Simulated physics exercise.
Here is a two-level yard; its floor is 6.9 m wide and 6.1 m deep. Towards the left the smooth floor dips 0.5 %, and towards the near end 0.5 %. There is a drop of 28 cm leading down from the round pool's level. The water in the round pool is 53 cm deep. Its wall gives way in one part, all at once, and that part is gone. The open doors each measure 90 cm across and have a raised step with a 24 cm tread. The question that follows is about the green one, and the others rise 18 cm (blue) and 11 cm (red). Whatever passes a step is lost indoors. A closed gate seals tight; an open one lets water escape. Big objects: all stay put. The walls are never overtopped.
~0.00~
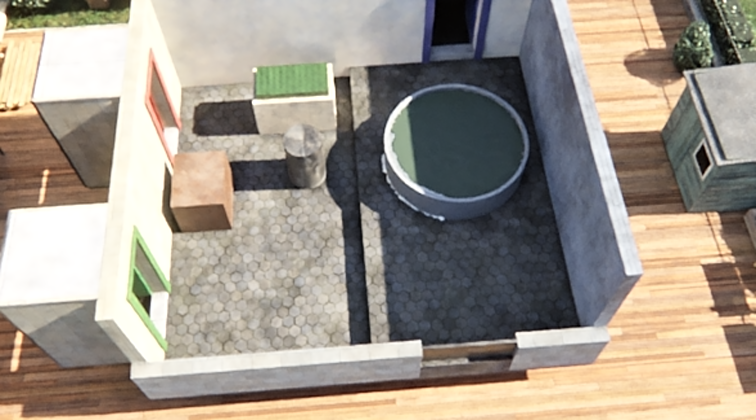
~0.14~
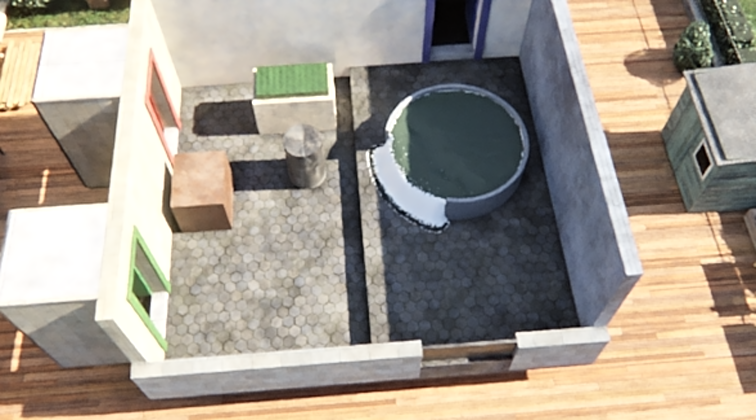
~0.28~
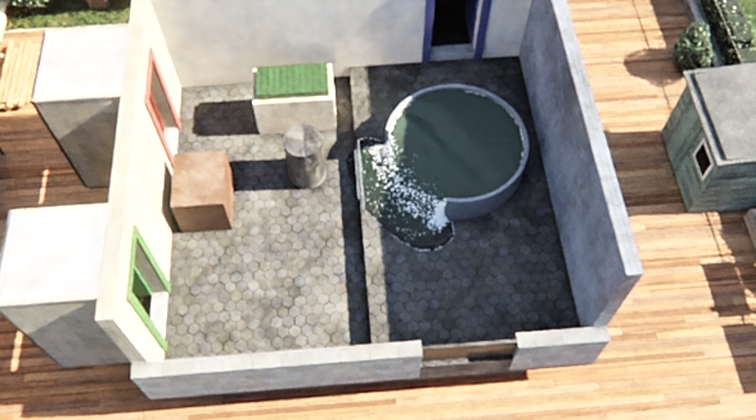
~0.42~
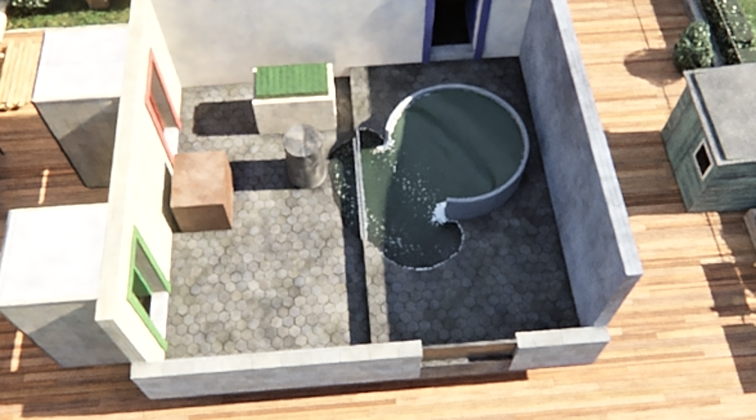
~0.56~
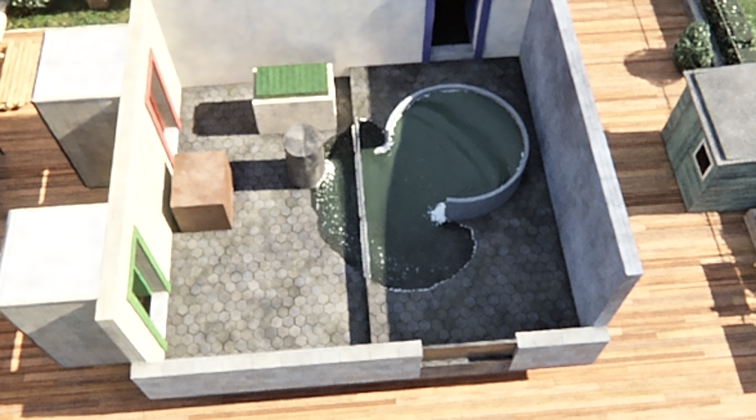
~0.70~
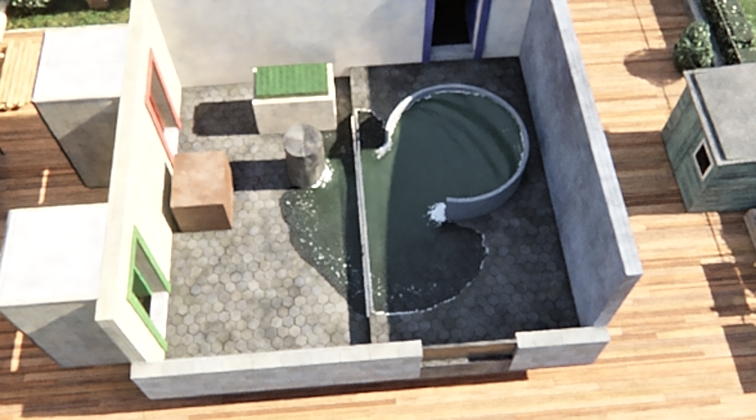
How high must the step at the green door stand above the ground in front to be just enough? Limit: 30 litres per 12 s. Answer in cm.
24 cm.
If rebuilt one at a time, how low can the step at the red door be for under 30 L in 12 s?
For red: Close to 7.5 cm.
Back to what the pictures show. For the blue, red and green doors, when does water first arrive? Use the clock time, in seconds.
Blue not within the 12 s, red 2.4 s, green 1.8 s.
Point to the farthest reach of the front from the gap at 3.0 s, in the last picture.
Roughly at (163, 378) in the last view.
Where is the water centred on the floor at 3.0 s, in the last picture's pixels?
I'd put it close to (338, 237).
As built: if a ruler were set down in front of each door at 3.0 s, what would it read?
In cm: Blue 0, red 7, green 28.
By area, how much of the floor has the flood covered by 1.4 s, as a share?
I'd say near 40 percent.
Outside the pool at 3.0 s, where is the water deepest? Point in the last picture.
Check close to (163, 378).
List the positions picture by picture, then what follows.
In the first picture, the round pool at (456, 143) is whole and still, 53 cm deep; the green door at (151, 294) is dry.
In the second picture, the front is at (372, 153), 0.3 m from the gap at (400, 185); 0.5 m2 of floor is wet, 53 cm left at the back.
In the third picture, the gap is at (400, 187), the front 0.7 m out at (422, 246); the back of the round pool holds 53 cm.
In the fourth picture, the front is at (399, 260), 1.1 m from the gap at (400, 187); 3.1 m2 of floor is wet, 53 cm left at the back.
In the fifth picture, the gap is at (400, 188), the front 1.6 m out at (384, 280); the back of the round pool holds 53 cm.
In the sixth picture, water pours out at (400, 188) and has run 2.1 m, to (364, 308); about 4 cm deep outside, 52 cm at the back; the green door at (151, 294), 4.6 m from the gap, is still 2.6 m from the nearest water.
After 1.4 s water covers 40 % of the floor, deepest (26 cm) near (329, 180); it has not reached the green door.
After 3.0 s water covers 60 % of the floor, deepest (40 cm) near (163, 378); 28 cm at the green door, 56 litres in over its 10 cm step.
After 12.0 s water covers 70 % of the floor, deepest (16 cm) near (181, 93); 12 cm at the green door, 285 litres in over its 10 cm step.
At the green door as built, the water arrived by 1.9 s and peaked near 29 cm at 3.4 s.
Run again over the same 12 s with other heights there, 66 litres in over 19.5 cm, 17 litres over 26.5 cm. The limit of 30 litres is kept from about 24 cm up.
